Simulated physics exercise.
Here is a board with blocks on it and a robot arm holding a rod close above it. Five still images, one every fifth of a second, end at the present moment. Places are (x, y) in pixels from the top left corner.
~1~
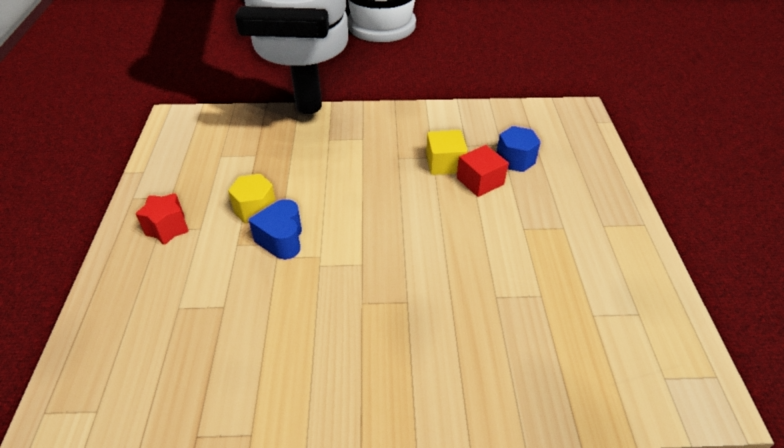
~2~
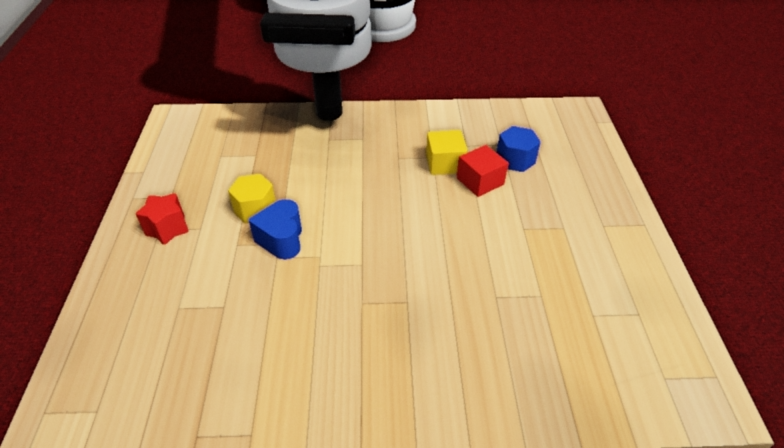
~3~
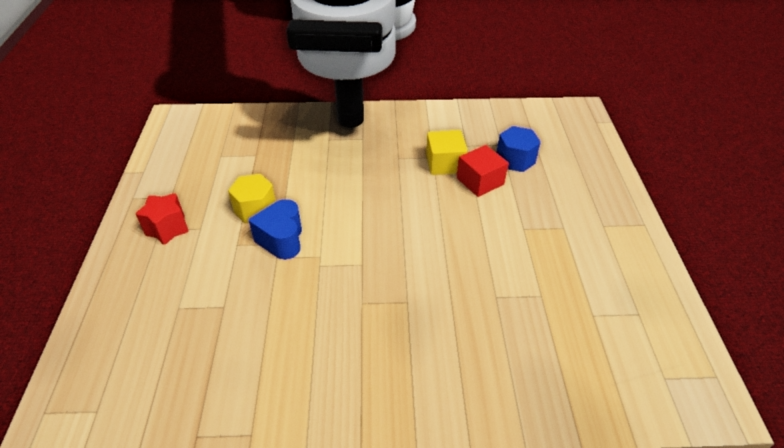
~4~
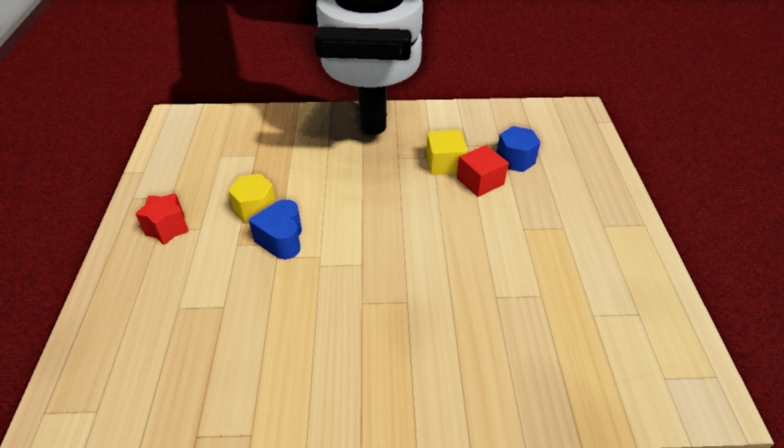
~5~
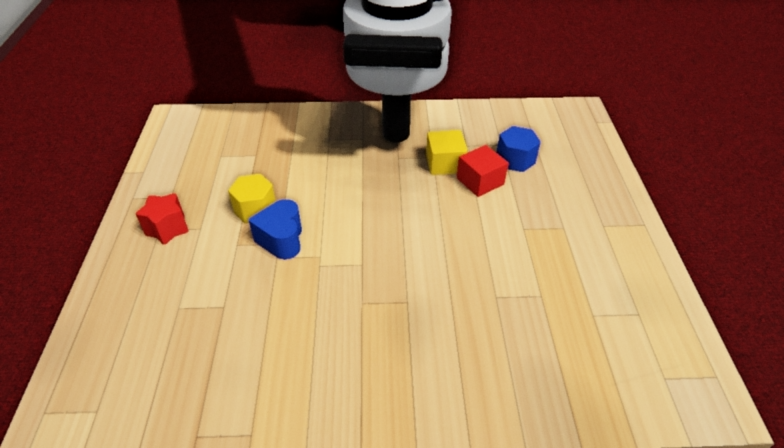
Robot arm with a black rod moving right along the far edge of a wooden board, nearing a still yellow block.
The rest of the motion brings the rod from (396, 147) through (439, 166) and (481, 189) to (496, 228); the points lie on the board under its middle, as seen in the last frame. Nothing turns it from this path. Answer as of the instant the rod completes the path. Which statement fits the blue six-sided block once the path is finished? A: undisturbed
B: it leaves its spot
B
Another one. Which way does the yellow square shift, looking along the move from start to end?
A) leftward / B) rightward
Choice A: Leftward.
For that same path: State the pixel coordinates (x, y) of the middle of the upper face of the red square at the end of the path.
The point I'd pick in the picture is (536, 183).
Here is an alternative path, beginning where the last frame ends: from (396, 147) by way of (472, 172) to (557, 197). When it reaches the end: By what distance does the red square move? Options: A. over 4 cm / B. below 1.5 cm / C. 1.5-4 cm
My answer is option A.
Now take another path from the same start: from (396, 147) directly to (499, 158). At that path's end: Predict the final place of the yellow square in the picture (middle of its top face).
It will likely be found at (500, 157).
On the path given first. One third of the way, rod (441, 154); yellow square (474, 144), turned 15° clockwise; red square (501, 167).
Two thirds of the way, rod (483, 178); yellow square (500, 146), turned 25° anticlockwise; red square (525, 177); blue six-sided block (530, 134).
At the end, rod (498, 216); yellow square (500, 146), turned 25° anticlockwise; red square (536, 183), turned 35° anticlockwise; blue six-sided block (530, 134).
